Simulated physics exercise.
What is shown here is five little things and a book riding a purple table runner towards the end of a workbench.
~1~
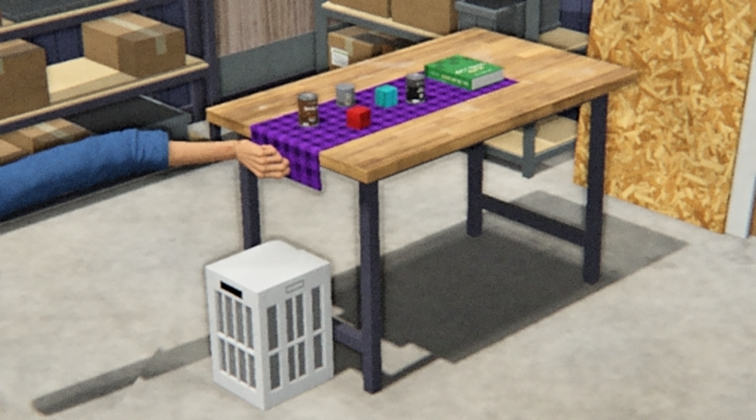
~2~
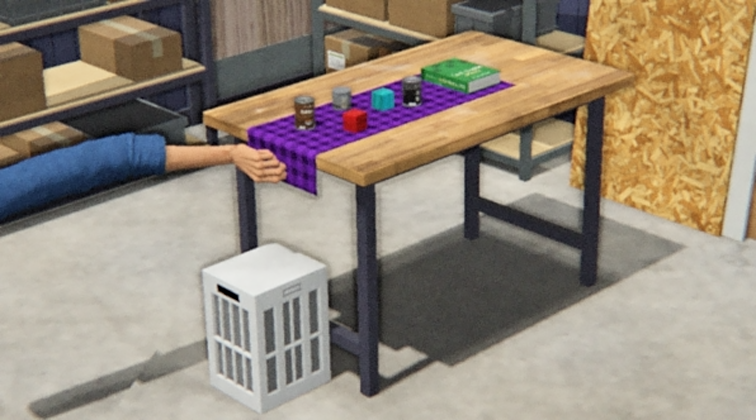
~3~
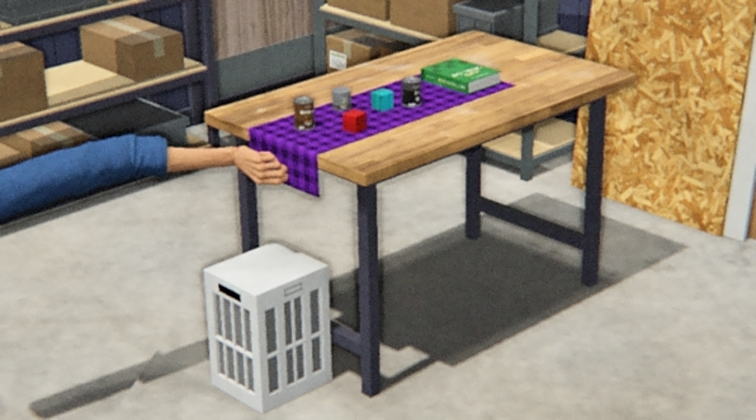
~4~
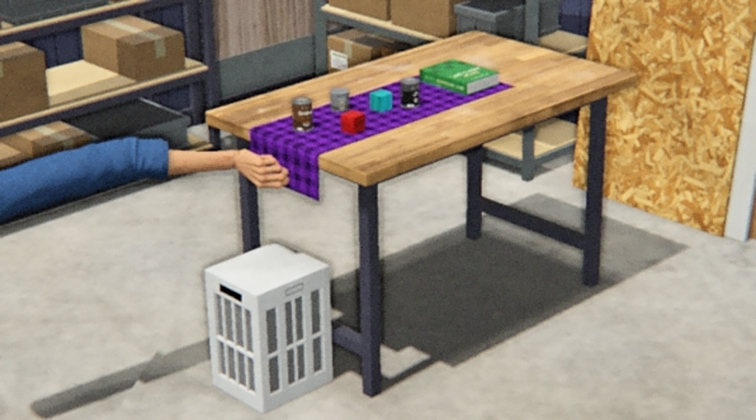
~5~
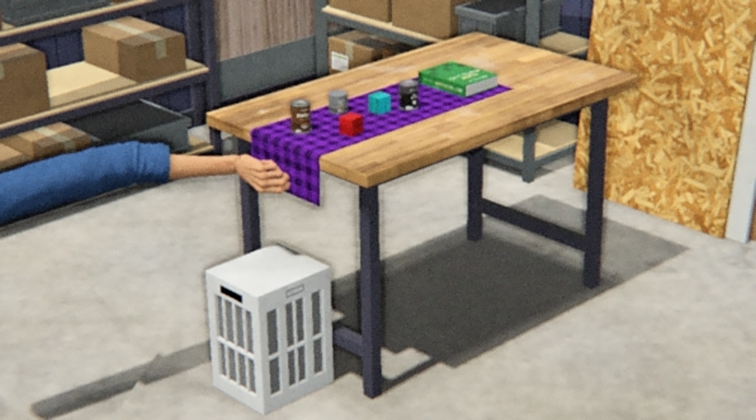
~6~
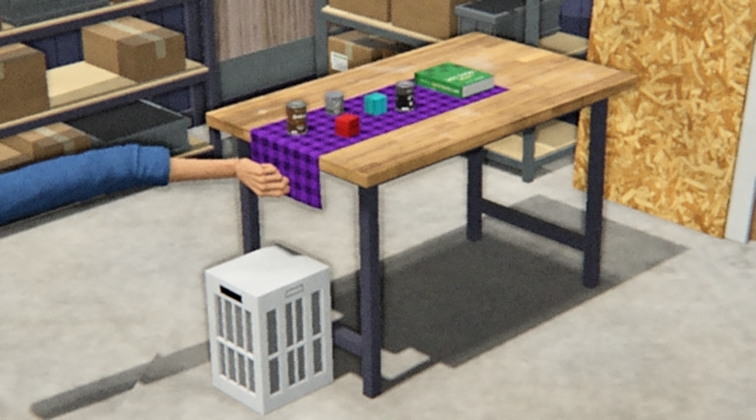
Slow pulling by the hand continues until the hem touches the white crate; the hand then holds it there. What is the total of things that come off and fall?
I expect the number going over to be two.
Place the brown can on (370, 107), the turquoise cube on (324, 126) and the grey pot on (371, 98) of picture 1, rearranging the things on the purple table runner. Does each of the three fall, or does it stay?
The brown can is still on top, the turquoise cube is off the top and the grey pot is still on top.
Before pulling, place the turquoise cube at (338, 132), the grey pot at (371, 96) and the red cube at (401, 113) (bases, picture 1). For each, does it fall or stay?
Short version: Turquoise cube drops, grey pot stays, red cube stays.
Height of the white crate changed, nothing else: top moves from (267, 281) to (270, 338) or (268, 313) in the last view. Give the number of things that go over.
Respectively 4 and 3.
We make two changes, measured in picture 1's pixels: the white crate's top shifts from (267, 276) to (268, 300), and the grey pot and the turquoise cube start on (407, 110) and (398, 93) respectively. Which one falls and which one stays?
So the grey pot stays there, and the turquoise cube stays there.
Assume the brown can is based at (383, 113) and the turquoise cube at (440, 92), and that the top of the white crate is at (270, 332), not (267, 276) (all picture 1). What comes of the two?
Final state: The brown can is no longer up, the turquoise cube is still in place.
Soon after, hem near (286, 222); all still up.
Then, hem near (286, 246); brown can gone.
Further on, hem on the crate; brown can and red cube gone.
At rest, hem on the crate; brown can and red cube gone. Over the edge go two.
